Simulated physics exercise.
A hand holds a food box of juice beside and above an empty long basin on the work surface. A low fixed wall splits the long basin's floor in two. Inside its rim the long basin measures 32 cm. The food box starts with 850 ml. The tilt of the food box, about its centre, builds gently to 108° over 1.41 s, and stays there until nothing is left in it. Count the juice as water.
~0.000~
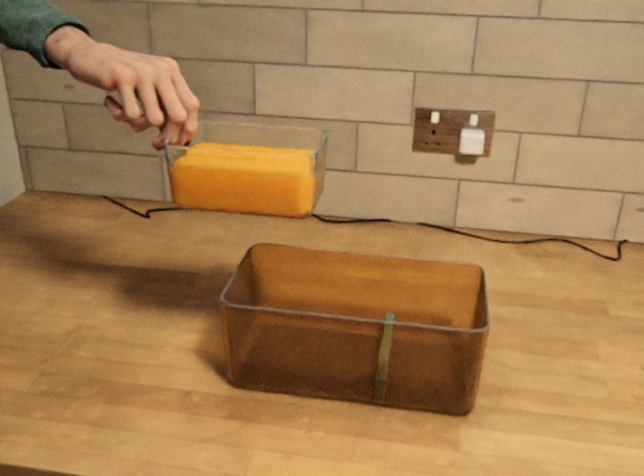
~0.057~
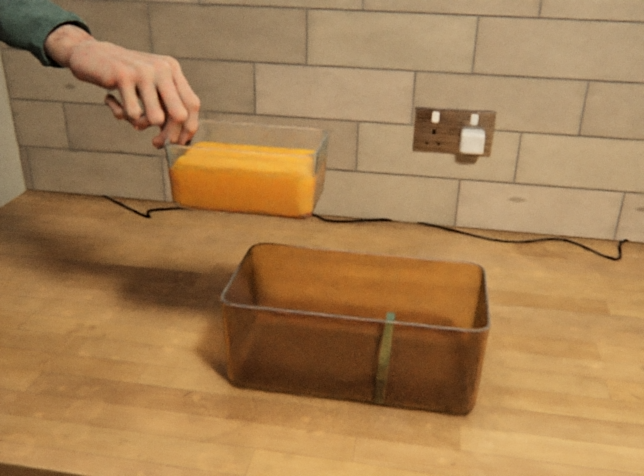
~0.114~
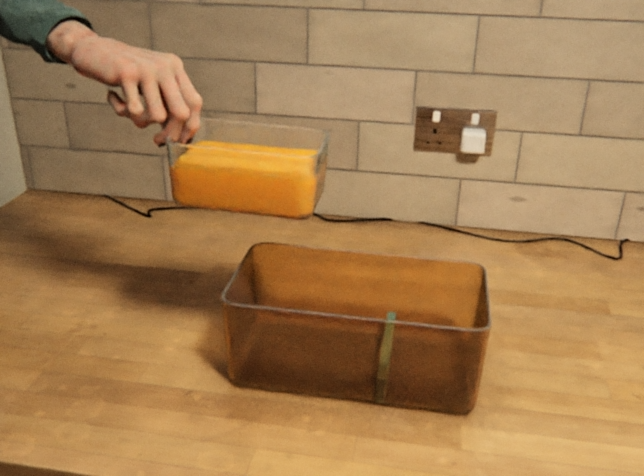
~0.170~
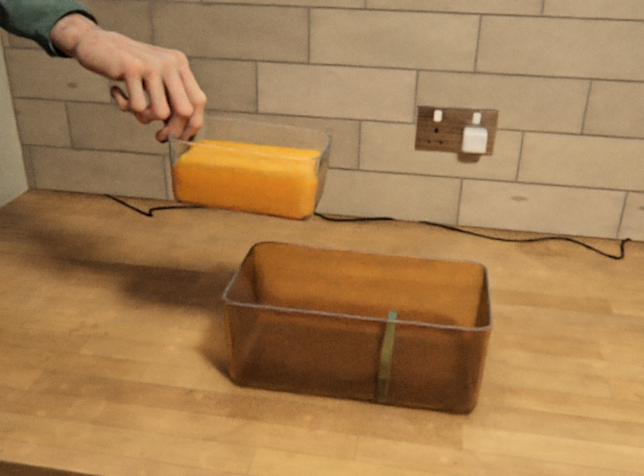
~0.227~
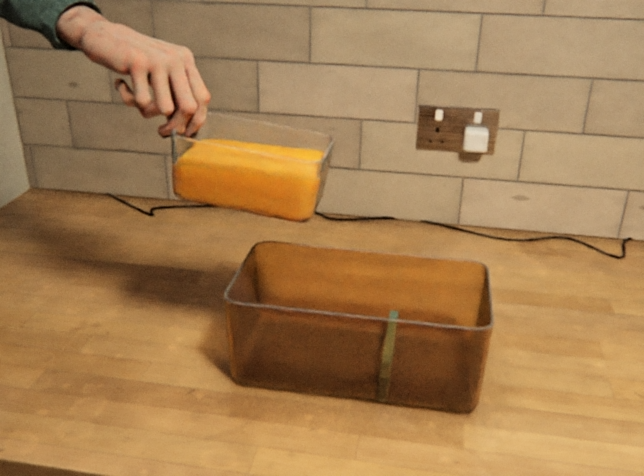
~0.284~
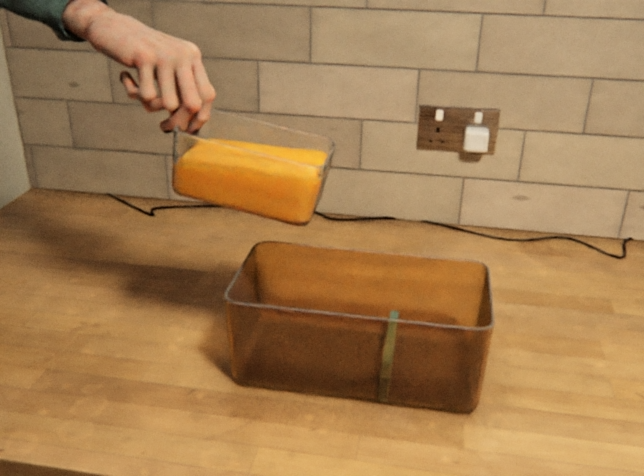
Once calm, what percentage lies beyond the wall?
About 31 per cent.
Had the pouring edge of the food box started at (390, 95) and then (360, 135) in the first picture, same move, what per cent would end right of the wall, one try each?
First 60, then 60 per cent.
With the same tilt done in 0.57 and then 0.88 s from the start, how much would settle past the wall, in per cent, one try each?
First 20, then 20 per cent.
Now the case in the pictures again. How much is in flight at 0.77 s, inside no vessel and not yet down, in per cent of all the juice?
Near 32 in a hundred.
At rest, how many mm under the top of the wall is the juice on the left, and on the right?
Some 16 mm on the left and 20 mm on the right.
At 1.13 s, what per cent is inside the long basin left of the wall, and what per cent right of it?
Near 54 on the left, 28 on the right.
After 0.77 s the tilt is 62° and 51 per cent is still to pour, 14 is left of the wall and 3 right of it.
After 1.13 s the tilt is 98° and 10 per cent is still to pour, 55 is left of the wall and 29 right of it.
After 1.50 s the tilt is 108° and 0 per cent is still to pour, 69 is left of the wall and 30 right of it.
After 1.91 s the tilt is 108° and 0 per cent is still to pour, 69 is left of the wall and 31 right of it.
In the end 69 per cent lies left of the wall, 31 right of it and 0 outside.
